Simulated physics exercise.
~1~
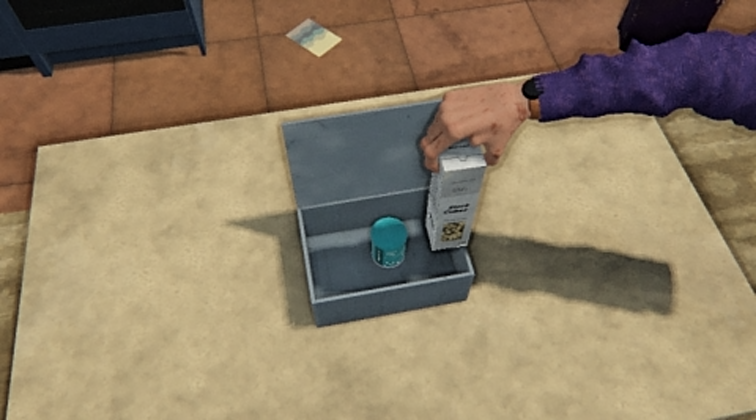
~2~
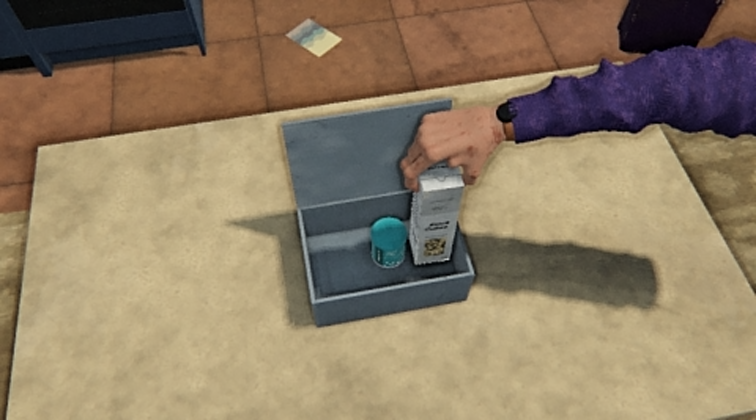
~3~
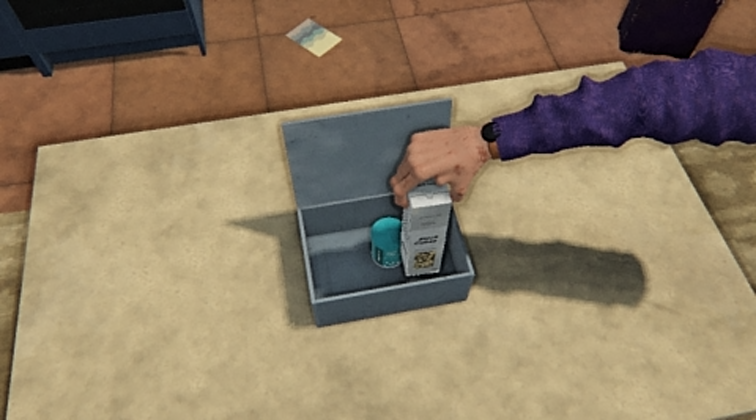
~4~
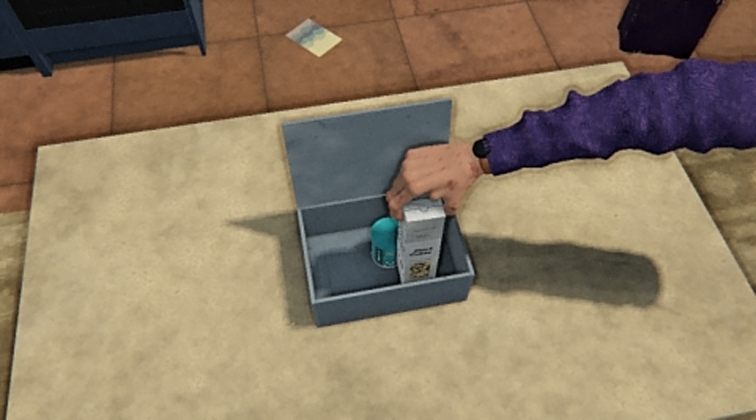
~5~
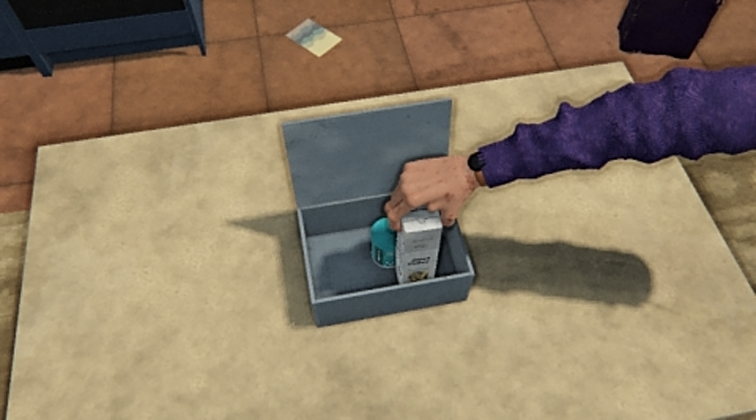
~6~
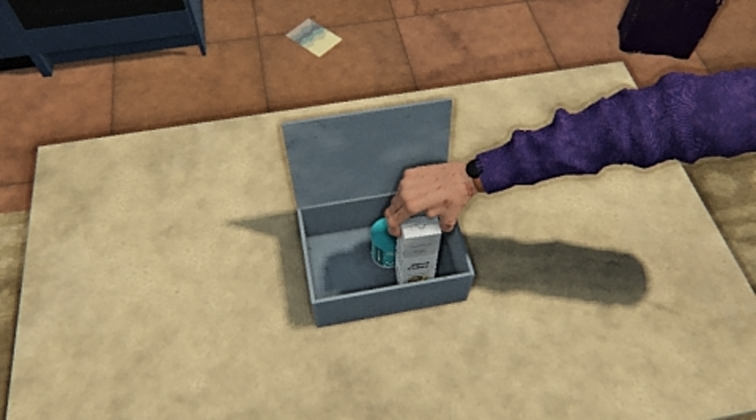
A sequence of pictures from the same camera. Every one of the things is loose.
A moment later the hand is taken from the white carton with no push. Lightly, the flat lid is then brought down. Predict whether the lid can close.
Prediction: The lid cannot close.
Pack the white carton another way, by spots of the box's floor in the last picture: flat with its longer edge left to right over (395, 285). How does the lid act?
Then the box lid comes to rest down.
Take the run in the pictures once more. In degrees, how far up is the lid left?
The lid sits around 45° above the rim.
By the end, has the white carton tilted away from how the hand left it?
It stays as it was set.
Then, 1.10 s later than the last frame, lid starting down.
Then, 1.50 s later than the last frame, lid 66° above the rim.
Then, 1.80 s later than the last frame, lid 47° above the rim.
Then, 3.90 s later than the last frame, white carton resting near (416, 255).
When it is over, lid 47° above the rim; both as before. End places, in pixels of the last picture, white carton near (416, 255).
